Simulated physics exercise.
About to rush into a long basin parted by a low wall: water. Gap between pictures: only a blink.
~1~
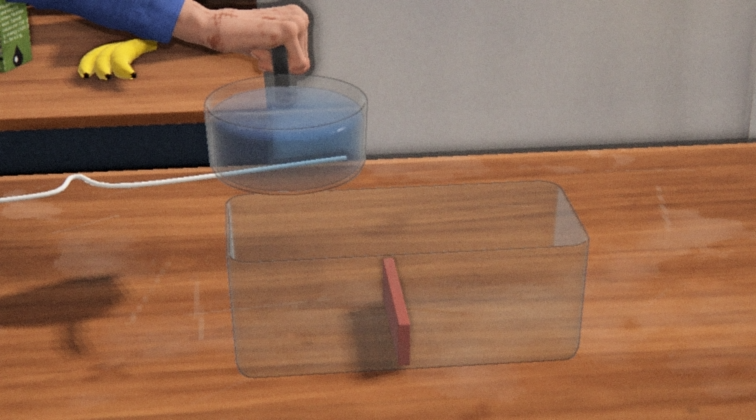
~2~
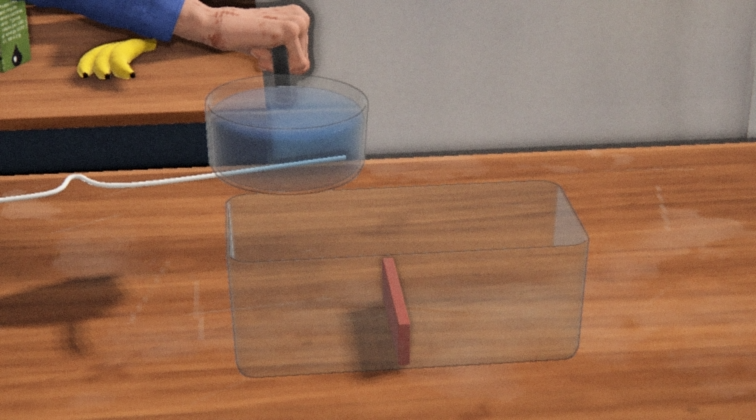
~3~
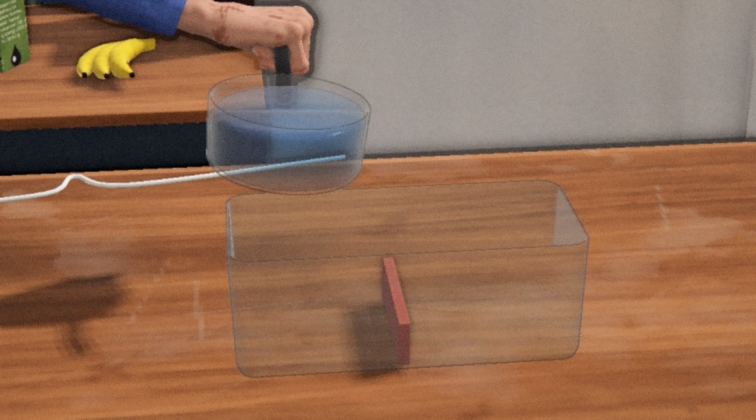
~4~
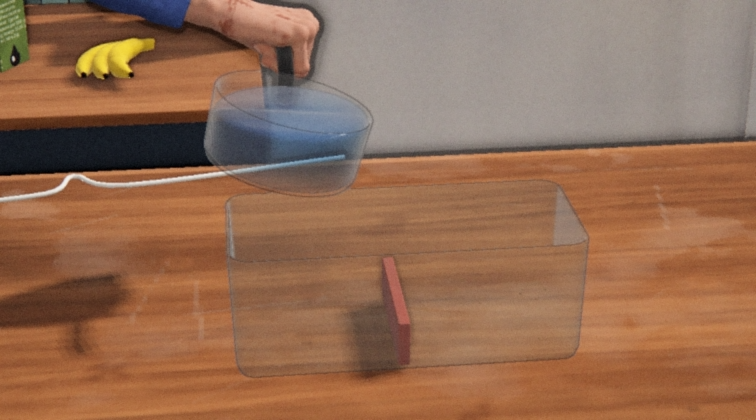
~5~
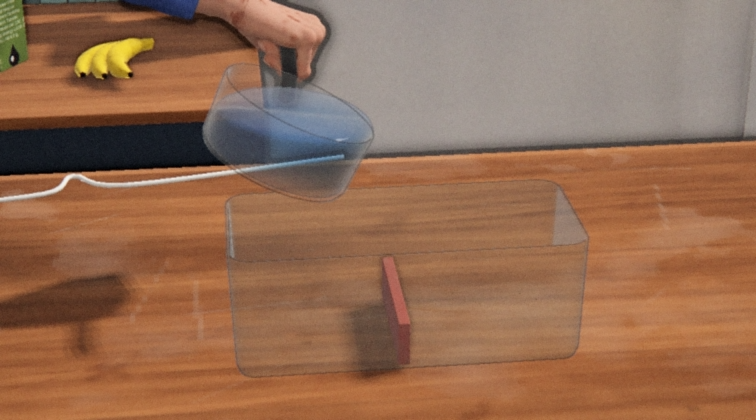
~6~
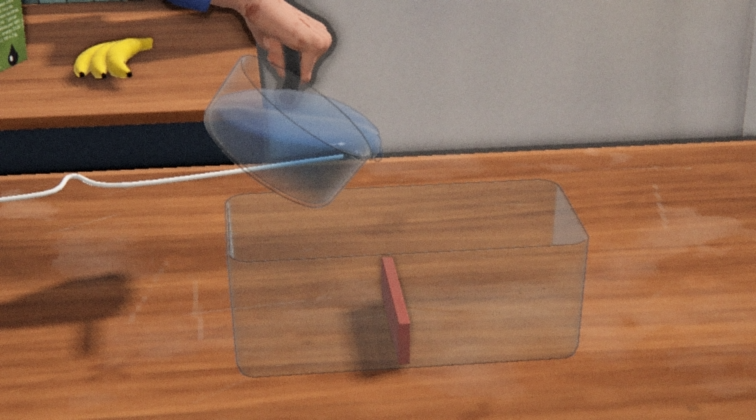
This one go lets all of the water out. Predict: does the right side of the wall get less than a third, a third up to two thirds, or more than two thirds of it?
It gets a third up to two thirds.
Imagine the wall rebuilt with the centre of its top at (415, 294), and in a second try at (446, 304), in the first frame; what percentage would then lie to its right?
35 % then 35 %.
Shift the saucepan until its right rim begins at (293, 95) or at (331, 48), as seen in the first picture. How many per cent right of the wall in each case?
You'd get 15 percent from the first and 35 percent from the second.
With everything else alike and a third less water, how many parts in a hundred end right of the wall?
Some 40 parts in a hundred, give or take.
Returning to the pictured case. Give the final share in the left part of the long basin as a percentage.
Share approx. 45 %.
A moment on, the saucepan is tipped right over and 15 per cent is still to pour, 22 is left of the wall and 41 right of it.
Next, the saucepan is tipped right over and 2 per cent is still to pour, 39 is left of the wall and 53 right of it.
Then the saucepan is tipped right over and 1 per cent is still to pour, 44 is left of the wall and 52 right of it.
Later the saucepan is tipped right over and 0 per cent is still to pour, 45 is left of the wall and 53 right of it.
At rest 46 per cent lies left of the wall, 53 right of it and 1 outside.
